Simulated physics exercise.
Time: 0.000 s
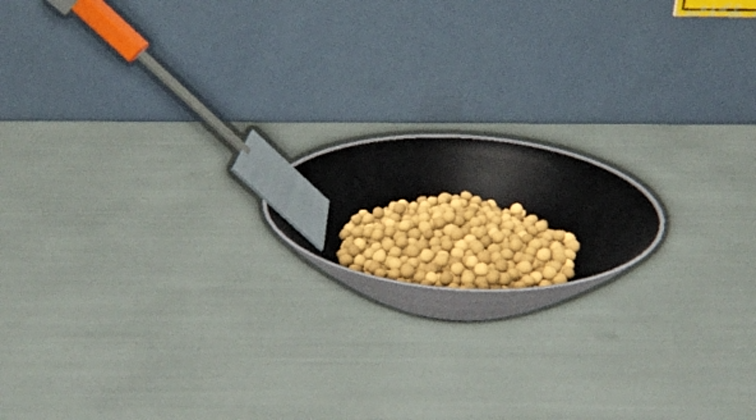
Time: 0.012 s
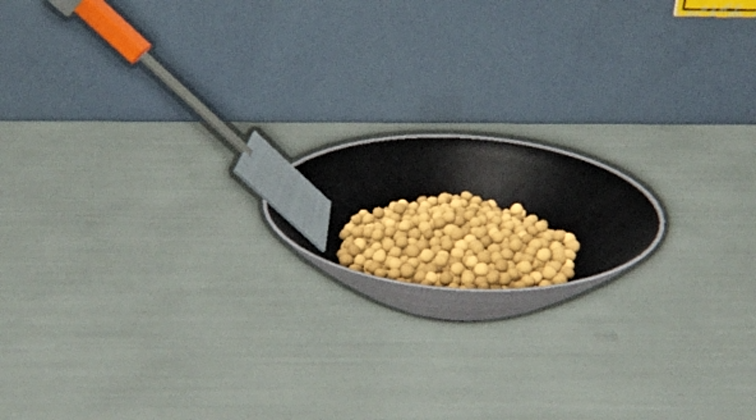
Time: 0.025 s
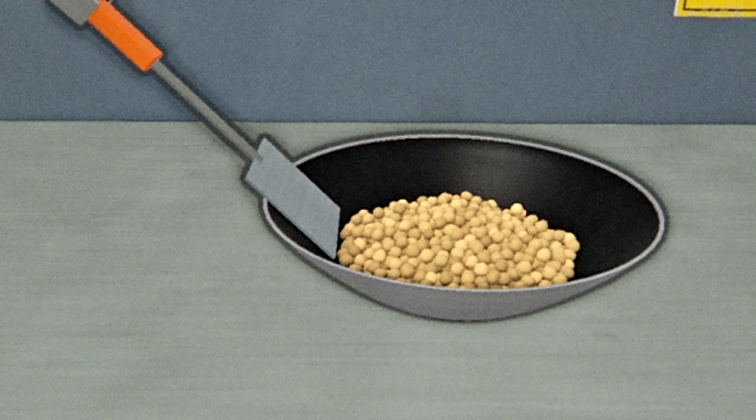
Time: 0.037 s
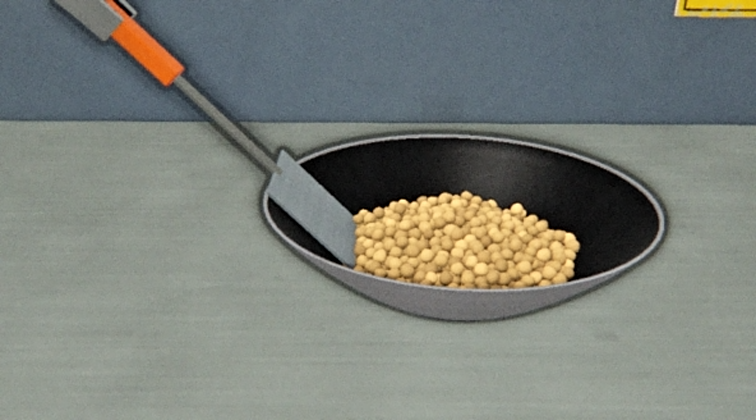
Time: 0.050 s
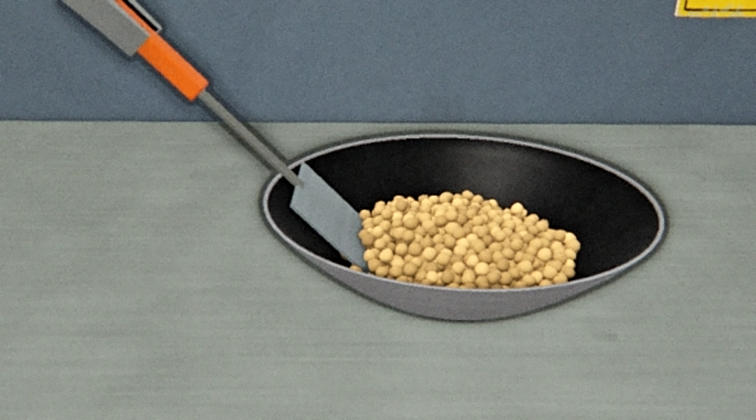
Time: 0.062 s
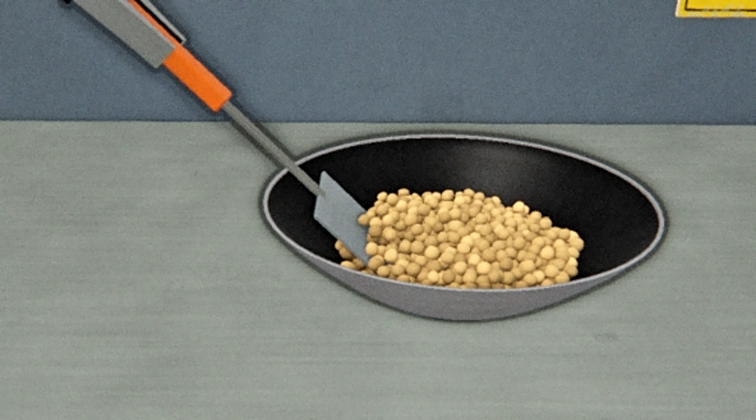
At first, a flat paddle with an orange grip rests over the left rim of a black wok holding a mound of dried chickpeas. The paddle slides down and to the right until its blade presses into the left side of the heap, nudging the nearest chickpeas slightly while most stay put.
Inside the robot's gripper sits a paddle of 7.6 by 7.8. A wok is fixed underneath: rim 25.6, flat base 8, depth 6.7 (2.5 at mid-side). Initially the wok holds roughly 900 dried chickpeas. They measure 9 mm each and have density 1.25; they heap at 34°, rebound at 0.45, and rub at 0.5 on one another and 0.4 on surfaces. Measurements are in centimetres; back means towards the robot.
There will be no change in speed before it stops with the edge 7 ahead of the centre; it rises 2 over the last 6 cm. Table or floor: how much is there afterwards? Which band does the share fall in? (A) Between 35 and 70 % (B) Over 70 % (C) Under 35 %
A, between 35 and 70 %.
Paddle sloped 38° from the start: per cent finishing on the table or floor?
Around 45 in a hundred.
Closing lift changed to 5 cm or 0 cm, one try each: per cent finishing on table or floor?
It comes to around 35 per cent on the first try and around 40 per cent on the second.
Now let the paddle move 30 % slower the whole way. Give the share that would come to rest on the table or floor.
It would be roughly 30 percent.
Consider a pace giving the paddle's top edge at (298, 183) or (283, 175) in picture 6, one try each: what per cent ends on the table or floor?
Respectively, some 30 and 15 per cent.
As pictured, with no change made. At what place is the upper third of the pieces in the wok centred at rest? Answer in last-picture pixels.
(554, 234).
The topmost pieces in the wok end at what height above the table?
Top of the heap: Roughly 6.5 cm above the table top.
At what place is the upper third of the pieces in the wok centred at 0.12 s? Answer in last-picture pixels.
The middle sits at approx. (513, 212).
After 0.09 s, sloping 46°, highest piece 8 above the table; 900 in the wok.
After 0.12 s, sloping 46°, highest piece 10 above the table; 900 in the wok.
After 0.34 s, sloping 46°, highest piece 14 above the table; 511 in the wok, 106 on the table or floor, 283 on the blade or in flight.
After 1.39 s, sloping 46°, highest piece 6 above the table; 511 in the wok, 389 on the table or floor.
In the end, 511 in the wok, 389 on the table or floor. That is 43 % on the table or floor.
